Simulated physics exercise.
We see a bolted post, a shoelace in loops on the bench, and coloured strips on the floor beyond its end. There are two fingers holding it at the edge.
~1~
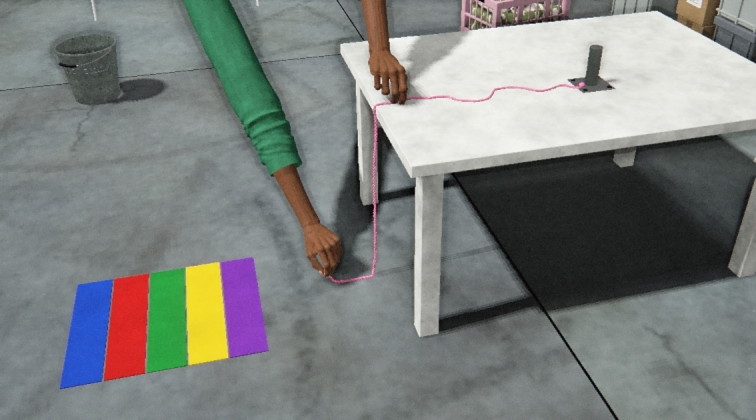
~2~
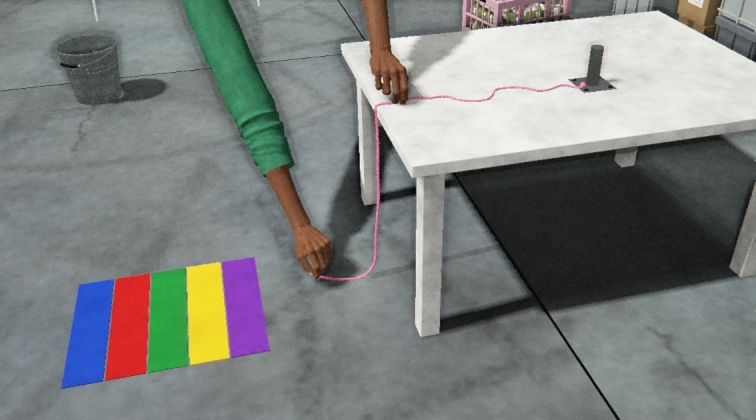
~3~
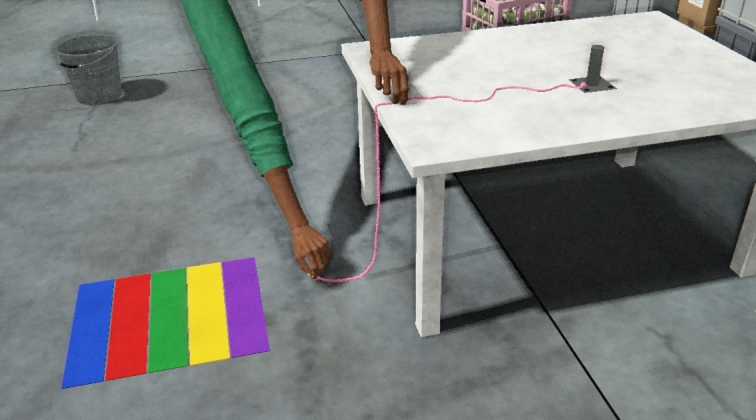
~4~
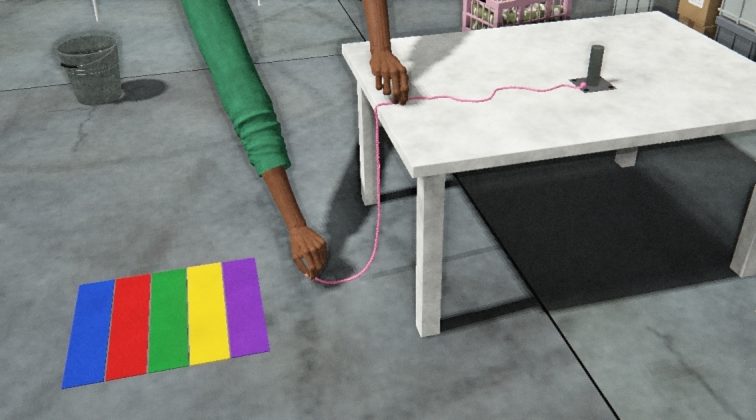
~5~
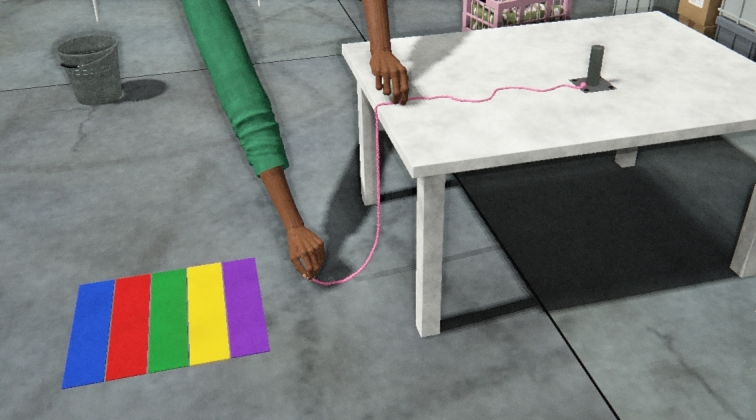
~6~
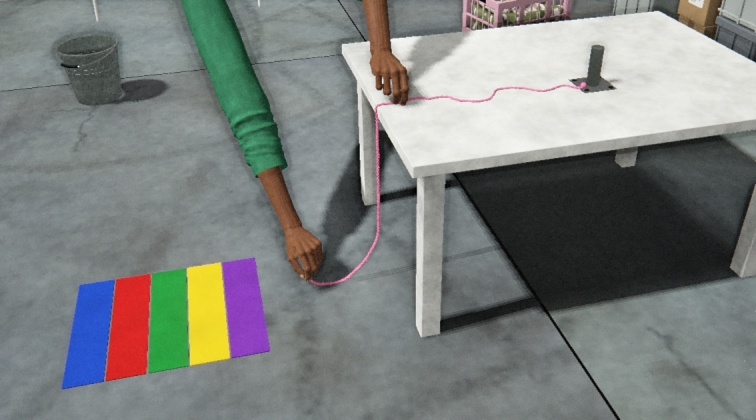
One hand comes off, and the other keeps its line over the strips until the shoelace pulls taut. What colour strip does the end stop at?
Green.
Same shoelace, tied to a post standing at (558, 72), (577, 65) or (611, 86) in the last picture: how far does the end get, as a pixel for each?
The first try gives about (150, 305), the second about (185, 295) and the third about (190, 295).
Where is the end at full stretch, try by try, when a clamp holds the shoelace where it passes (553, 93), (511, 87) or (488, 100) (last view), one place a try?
Try one gives (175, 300), try two (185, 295), and try three (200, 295).
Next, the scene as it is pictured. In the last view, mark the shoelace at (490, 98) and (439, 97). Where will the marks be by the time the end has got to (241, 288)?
The first sits at about (465, 97) and the second at about (411, 103).
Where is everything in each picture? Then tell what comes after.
End (325, 273); purple (247, 335); yellow (207, 342); green (167, 349); red (126, 356); blue (84, 364), in the first picture.
End (315, 275); shoelace through (555, 88) (492, 96) (425, 98) (378, 135) (378, 204) (374, 265), in the second picture.
End (313, 276), in the third picture.
End (311, 276); shoelace through (555, 88) (492, 96) (425, 98) (377, 136) (379, 204) (368, 265), in the fourth picture.
End (308, 277), in the fifth picture.
End (306, 277); shoelace through (555, 88) (492, 97) (425, 98) (378, 136) (379, 204) (362, 264), in the sixth picture.
Soon after, end near (241, 288); over purple.
After that, end near (195, 295); over yellow.
At the stop, end near (169, 300); over green. It gets as far as the green strip.
